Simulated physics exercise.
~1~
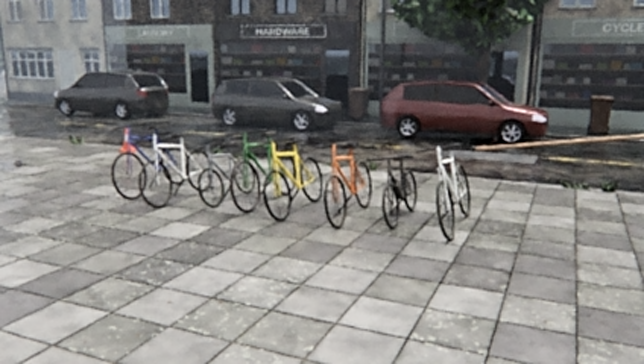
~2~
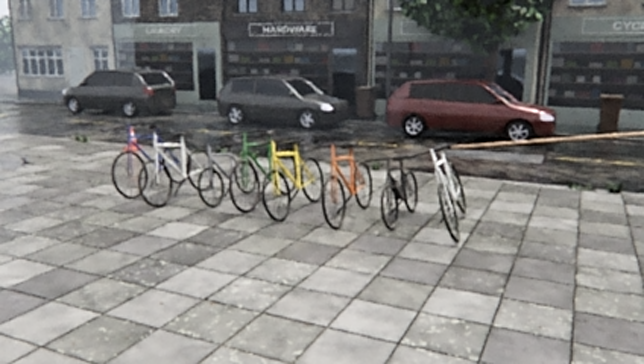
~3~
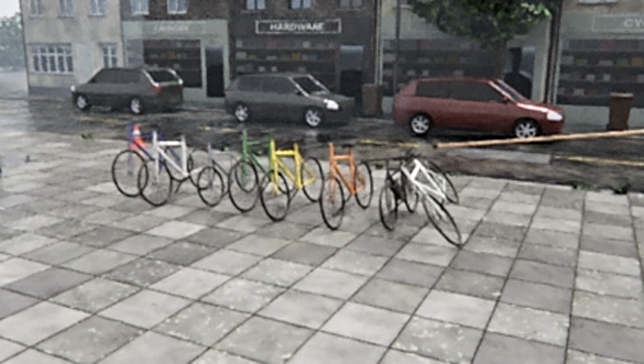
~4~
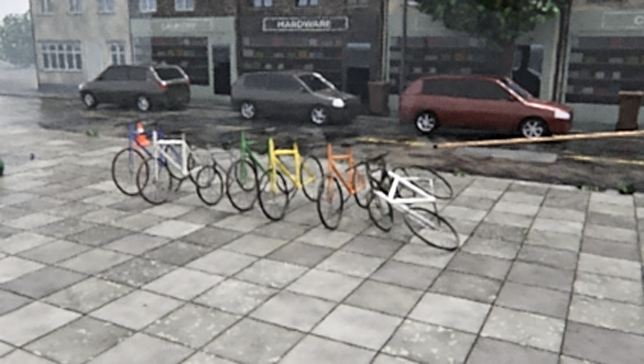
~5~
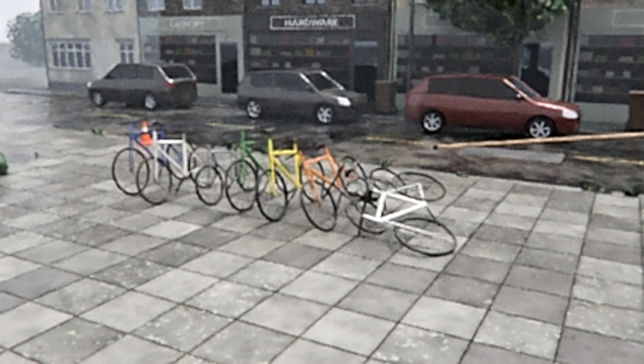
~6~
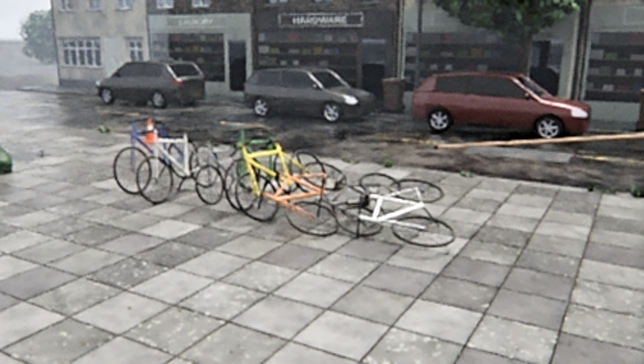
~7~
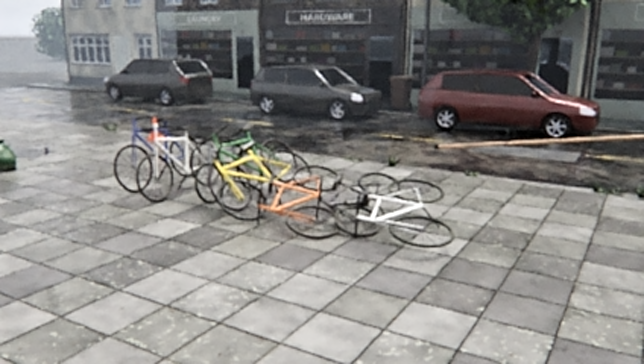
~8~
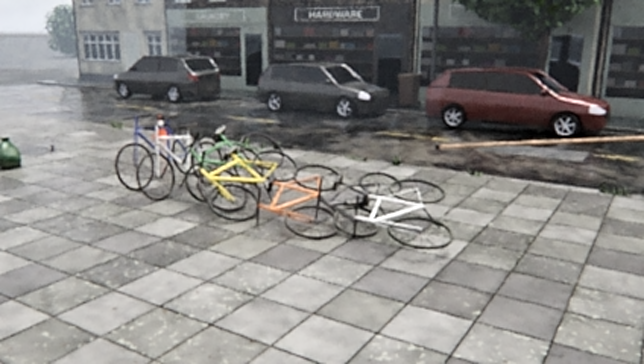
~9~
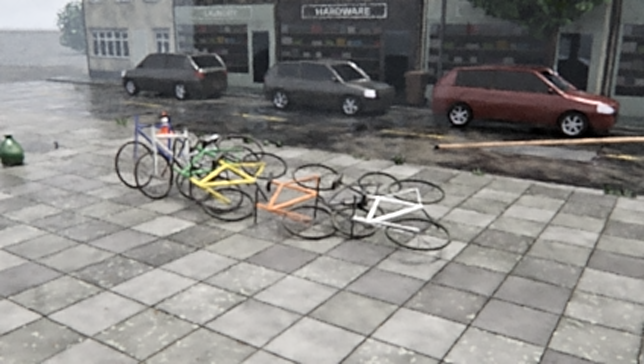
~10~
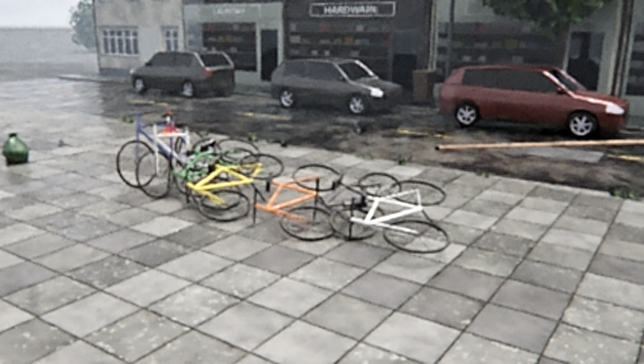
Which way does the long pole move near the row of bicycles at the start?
The pole moves to the left, towards the white bicycle at the right end of the row.
Parked bicycles topple in turn from right to left after a pole nears, leaving two upright.
